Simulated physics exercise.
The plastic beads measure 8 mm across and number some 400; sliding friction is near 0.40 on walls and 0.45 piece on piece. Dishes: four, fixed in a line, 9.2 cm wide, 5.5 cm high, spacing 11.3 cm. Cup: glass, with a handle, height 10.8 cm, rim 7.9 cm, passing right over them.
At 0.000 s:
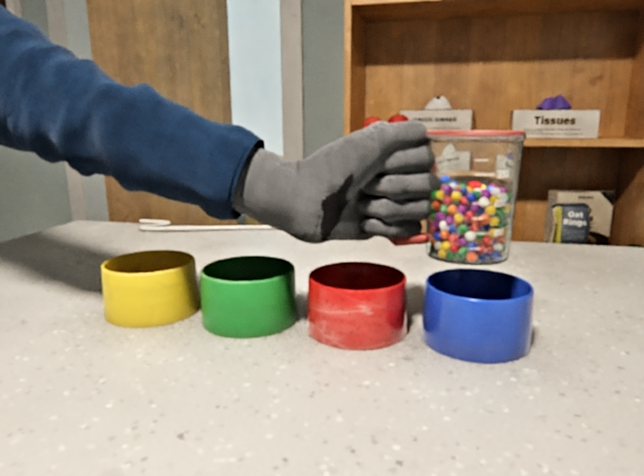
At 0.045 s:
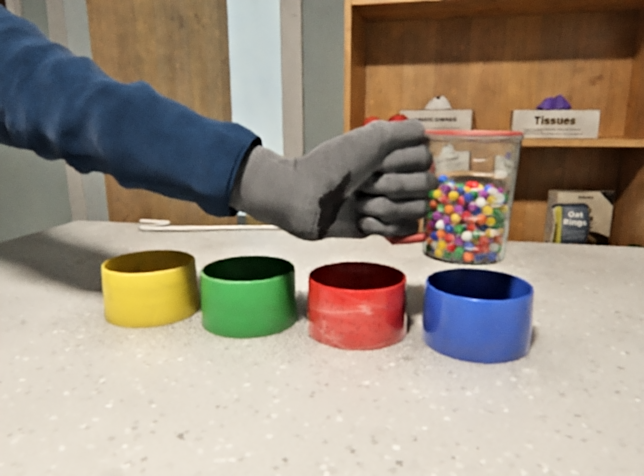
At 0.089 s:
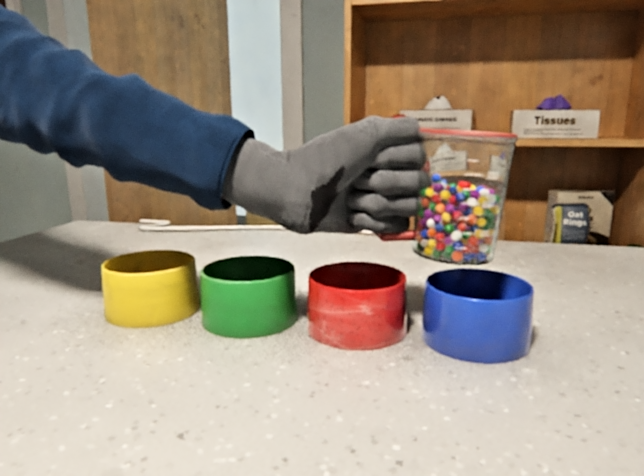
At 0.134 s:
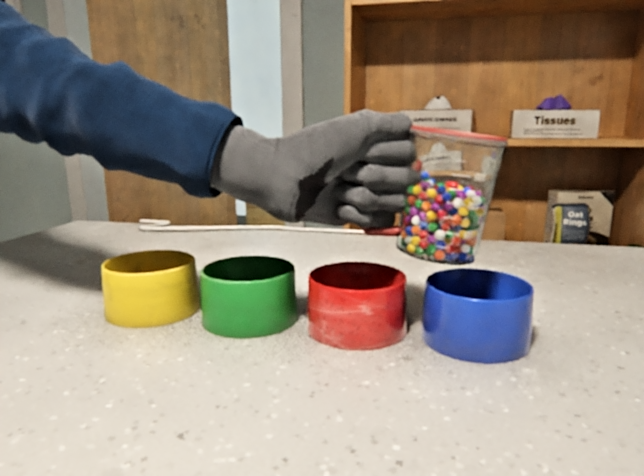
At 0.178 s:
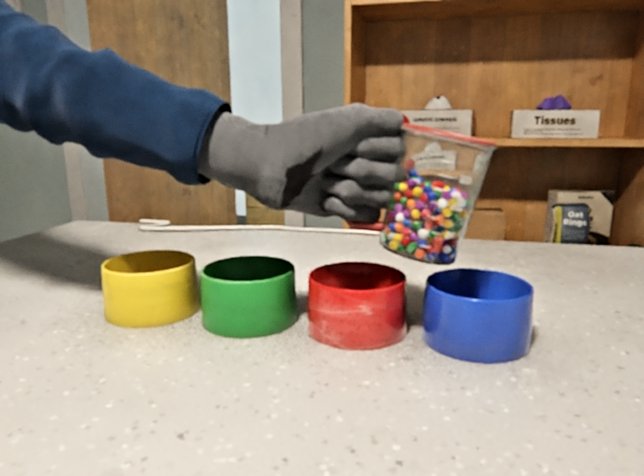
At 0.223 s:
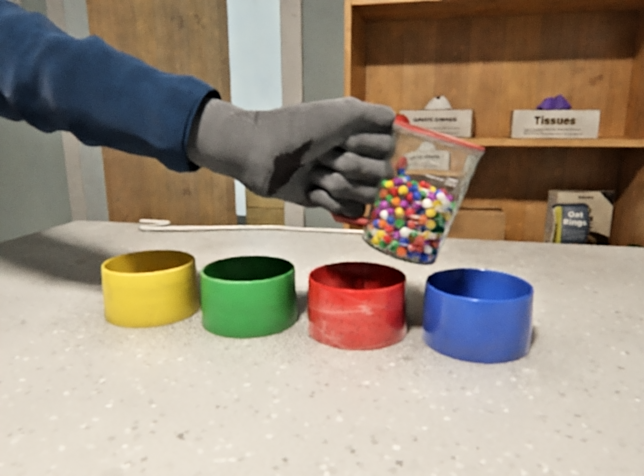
A gloved hand moves a cup of colourful beads left above four dishes, tilting it rightward.
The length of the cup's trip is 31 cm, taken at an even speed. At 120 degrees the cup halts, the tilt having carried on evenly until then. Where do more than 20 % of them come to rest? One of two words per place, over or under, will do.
Red: Holds at most a fifth; blue: Holds at most a fifth; green: Holds more than a fifth; yellow: Holds at most a fifth; counter: Holds more than a fifth.
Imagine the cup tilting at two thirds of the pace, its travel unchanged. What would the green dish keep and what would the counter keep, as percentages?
Then: Green 70, counter 30.
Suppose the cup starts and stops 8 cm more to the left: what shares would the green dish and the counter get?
Result - green 0 / counter 0.
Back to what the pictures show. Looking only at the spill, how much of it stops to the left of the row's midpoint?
100 per cent.
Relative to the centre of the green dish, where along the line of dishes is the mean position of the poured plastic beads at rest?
The load's average lands around 2 cm in the minus-x direction.
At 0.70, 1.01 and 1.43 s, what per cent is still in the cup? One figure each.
It goes roughly like this: 100, 100, 30 per cent.
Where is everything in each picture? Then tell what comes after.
Cup at (470, 195), tilt 0 degrees, lip at (523, 133), moved 0.0 cm; middle of the pieces at (467, 216); blue dish at (478, 284); red dish at (357, 276); green dish at (248, 268); yellow dish at (150, 262), in the first picture.
Cup at (467, 195), tilt 1 degrees, lip at (521, 134), moved 0.2 cm; middle of the pieces at (464, 216), in the second picture.
Cup at (459, 195), tilt 3 degrees, lip at (515, 136), moved 0.9 cm; middle of the pieces at (455, 216), in the third picture.
Cup at (446, 195), tilt 8 degrees, lip at (505, 140), moved 2.1 cm; middle of the pieces at (441, 215), in the fourth picture.
Cup at (432, 194), tilt 12 degrees, lip at (494, 145), moved 3.3 cm; middle of the pieces at (425, 214), in the fifth picture.
Cup at (418, 194), tilt 17 degrees, lip at (483, 150), moved 4.5 cm; middle of the pieces at (410, 213); blue dish at (478, 284); red dish at (357, 276); green dish at (248, 268); yellow dish at (150, 262). The cup turns about 105 degrees a second and travels 28 cm a second, in the sixth picture.
After 0.70 s, tilt 66 degrees; cup holds 100 %.
After 1.01 s, tilt 99 degrees; cup holds 100 %.
Then, at 1.43 s, tilt 120 degrees; cup holds 30 %, green 40 %.
By 2.4 s all is still; red 0 %, blue 0 %, green 65 %, yellow 0 %, counter 35 %.
